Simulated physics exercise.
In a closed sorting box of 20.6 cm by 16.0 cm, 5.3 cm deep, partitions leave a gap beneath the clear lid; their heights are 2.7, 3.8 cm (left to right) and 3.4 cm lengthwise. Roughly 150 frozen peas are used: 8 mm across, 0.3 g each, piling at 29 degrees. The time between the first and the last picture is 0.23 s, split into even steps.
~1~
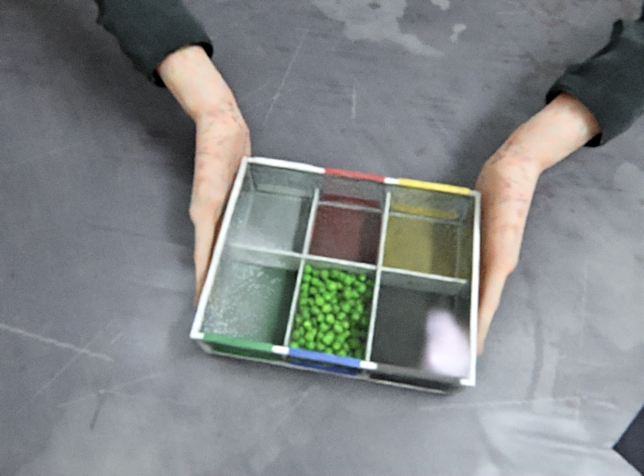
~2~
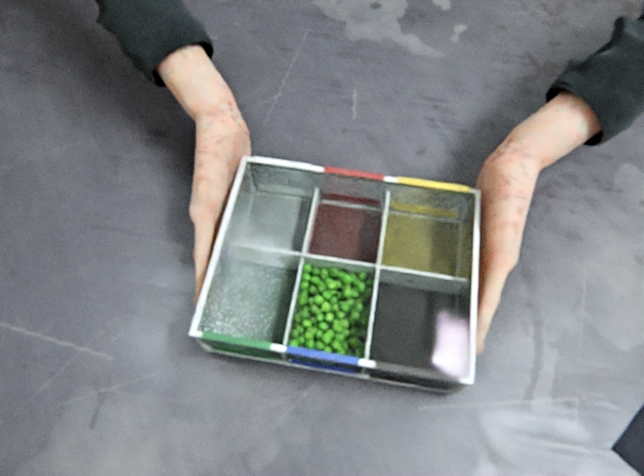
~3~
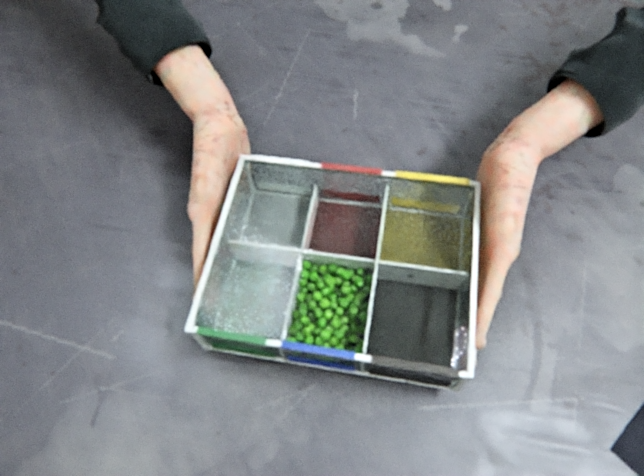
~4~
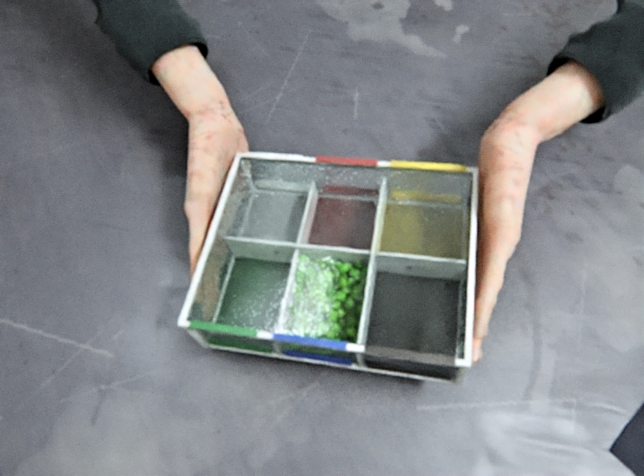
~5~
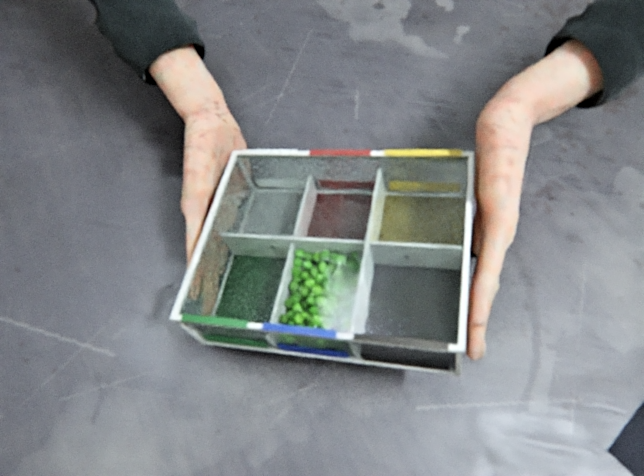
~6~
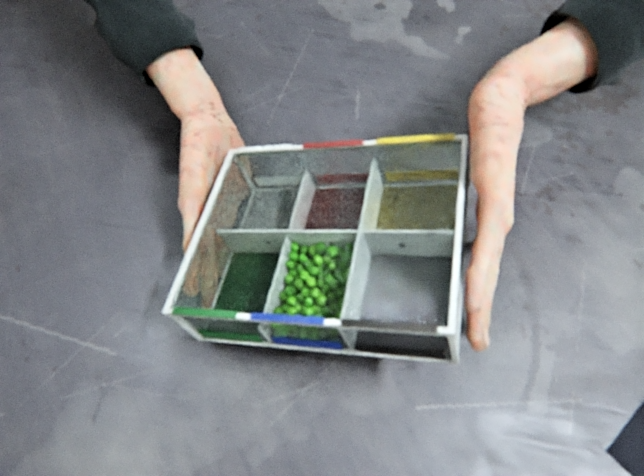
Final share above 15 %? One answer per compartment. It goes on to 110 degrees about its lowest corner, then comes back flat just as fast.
Red: Below or equal, blue: Below or equal, green: Above, yellow: Below or equal, white: Above, black: Below or equal.
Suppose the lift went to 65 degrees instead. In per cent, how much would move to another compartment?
Roughly 15 percent would.
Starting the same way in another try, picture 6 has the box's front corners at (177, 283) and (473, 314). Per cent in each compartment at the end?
In per cent, the final split is red 5, blue 5, green 0, yellow 0, white 90, black 0.
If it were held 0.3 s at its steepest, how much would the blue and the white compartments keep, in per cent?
Result - blue: 0 %; white: 50 %.
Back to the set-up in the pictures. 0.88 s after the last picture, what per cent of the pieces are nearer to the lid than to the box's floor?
Close to 90 in a hundred.
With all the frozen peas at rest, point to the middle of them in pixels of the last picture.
Look around (255, 263) in the last picture.
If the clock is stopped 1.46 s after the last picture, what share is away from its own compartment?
About 100 per cent.
Then, 0.88 s after the last picture, tilt 110 degrees; blue 30 %, green 50 %, white 20 %.
Then, 1.46 s after the last picture, tilt 49 degrees; green 50 %, white 50 %.
Then, 2.09 s after the last picture, tilt 0 degrees; green 50 %, white 50 %.
In the end, red 0 %, blue 0 %, green 50 %, yellow 0 %, white 50 %, black 0 %.
